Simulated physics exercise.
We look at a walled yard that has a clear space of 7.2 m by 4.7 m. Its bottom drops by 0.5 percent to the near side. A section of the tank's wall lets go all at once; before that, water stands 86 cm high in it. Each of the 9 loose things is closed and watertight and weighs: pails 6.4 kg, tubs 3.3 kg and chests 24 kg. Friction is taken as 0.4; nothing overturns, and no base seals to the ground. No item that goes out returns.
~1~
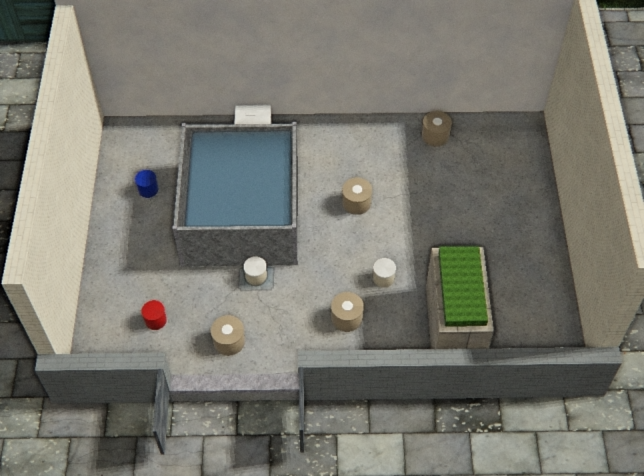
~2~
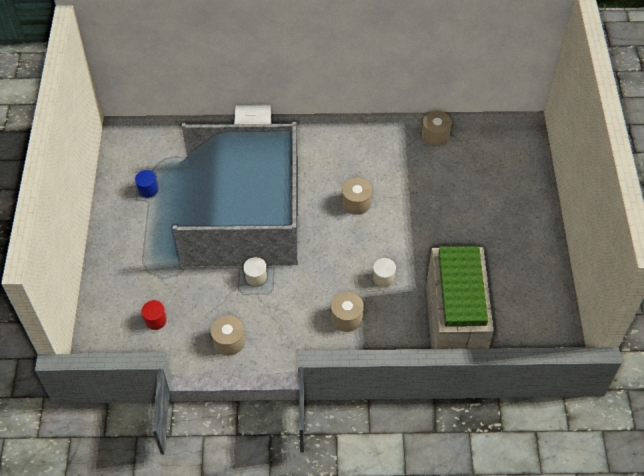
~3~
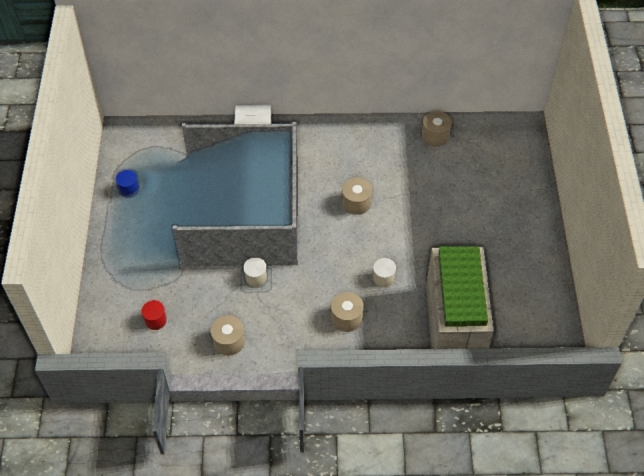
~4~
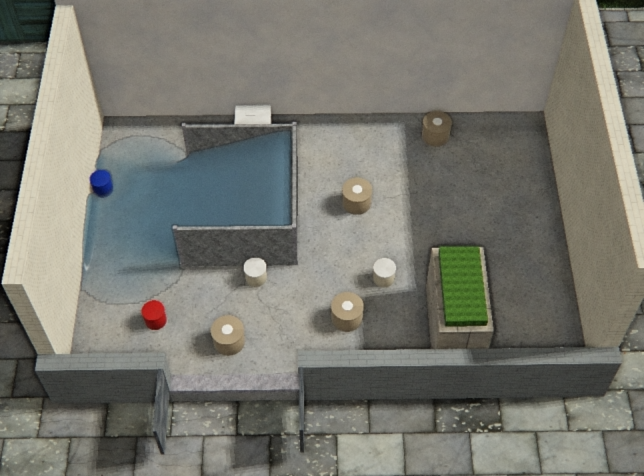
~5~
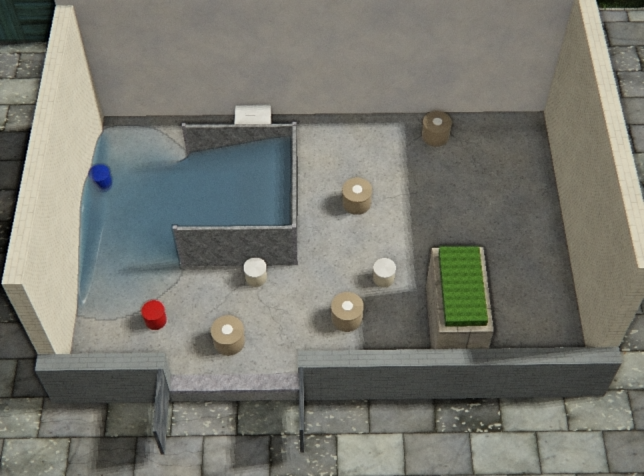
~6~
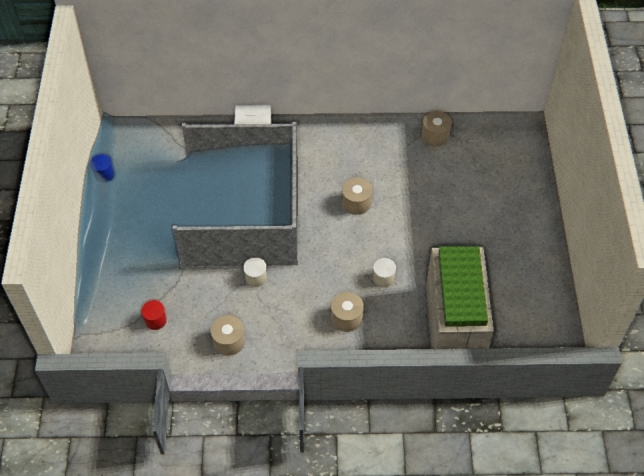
Water spreads from a walled tank's open left side and pushes a blue pail left.
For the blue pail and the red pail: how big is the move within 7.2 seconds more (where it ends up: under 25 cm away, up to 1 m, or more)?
Outcome: My guess is the blue pail gets washed a long way; my guess is the red pail gets washed a long way.
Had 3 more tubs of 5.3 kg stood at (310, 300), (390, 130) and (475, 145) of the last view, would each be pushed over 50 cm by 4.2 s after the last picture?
First beyond, then beyond, then beyond.
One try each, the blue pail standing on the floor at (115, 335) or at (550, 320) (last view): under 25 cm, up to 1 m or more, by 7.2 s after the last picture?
In that order: It ends far away; it moves a short way.
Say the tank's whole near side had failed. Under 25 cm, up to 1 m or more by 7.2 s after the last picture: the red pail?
If that happened, the red pail winds up well away.
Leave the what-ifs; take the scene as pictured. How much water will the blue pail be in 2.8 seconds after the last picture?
Near 3 cm deep.
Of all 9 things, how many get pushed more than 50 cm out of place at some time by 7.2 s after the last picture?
9.
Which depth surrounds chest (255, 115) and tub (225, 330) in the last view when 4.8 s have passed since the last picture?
About 9 and 9 cm.
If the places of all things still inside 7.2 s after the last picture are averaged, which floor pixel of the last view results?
Roughly at (443, 244).
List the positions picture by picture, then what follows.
The blue pail at (146, 178), on the bottom; the red pail at (153, 310) rests on the ground; 2.8 m2 under water; 0 of 9 have shifted, in the first picture.
The blue pail at (145, 178), on the bottom; the red pail at (153, 310) rests on the ground; 4.0 m2 under water; 0 of 9 have shifted, in the second picture.
The blue pail at (126, 178), on the bottom, 29 cm from its start; the red pail at (153, 310) rests on the ground; 5.6 m2 under water; 1 of 9 have shifted, in the third picture.
The blue pail at (100, 178), on the bottom, 69 cm from its start; the red pail at (153, 310), on the bottom; 6.9 m2 under water; 1 of 9 have shifted, in the fourth picture.
The blue pail at (99, 173), afloat, 69 cm from its start; the red pail at (153, 310), on the bottom; water covers 7.5 m2; 1 of 9 have shifted, in the fifth picture.
The blue pail at (101, 163), afloat, 65 cm from its start; the red pail at (153, 310) rests on the ground; 7.9 m2 under water; 1 of 9 have shifted, in the sixth picture.
Then, 0.9 s after the last picture the blue pail is near (161, 106), 1.3 m from its start, afloat; the red pail is near (153, 310), 0.0 m from its start, aground; 0 of 9 are out; 1 afloat.
Then, 2.8 s after the last picture the blue pail is near (467, 200), 4.9 m from its start, aground; the red pail is near (269, 283), 1.7 m from its start, aground; 0 of 9 are out; 1 afloat.
Then, 4.8 s after the last picture the blue pail is near (504, 228), 5.4 m from its start, aground; the red pail is near (374, 295), 3.1 m from its start, afloat; 0 of 9 are out; 5 afloat.
Then, 7.2 s after the last picture the blue pail is near (470, 255), 5.0 m from its start, aground; the red pail is near (411, 282), 3.6 m from its start, afloat; 0 of 9 are out; 5 afloat.
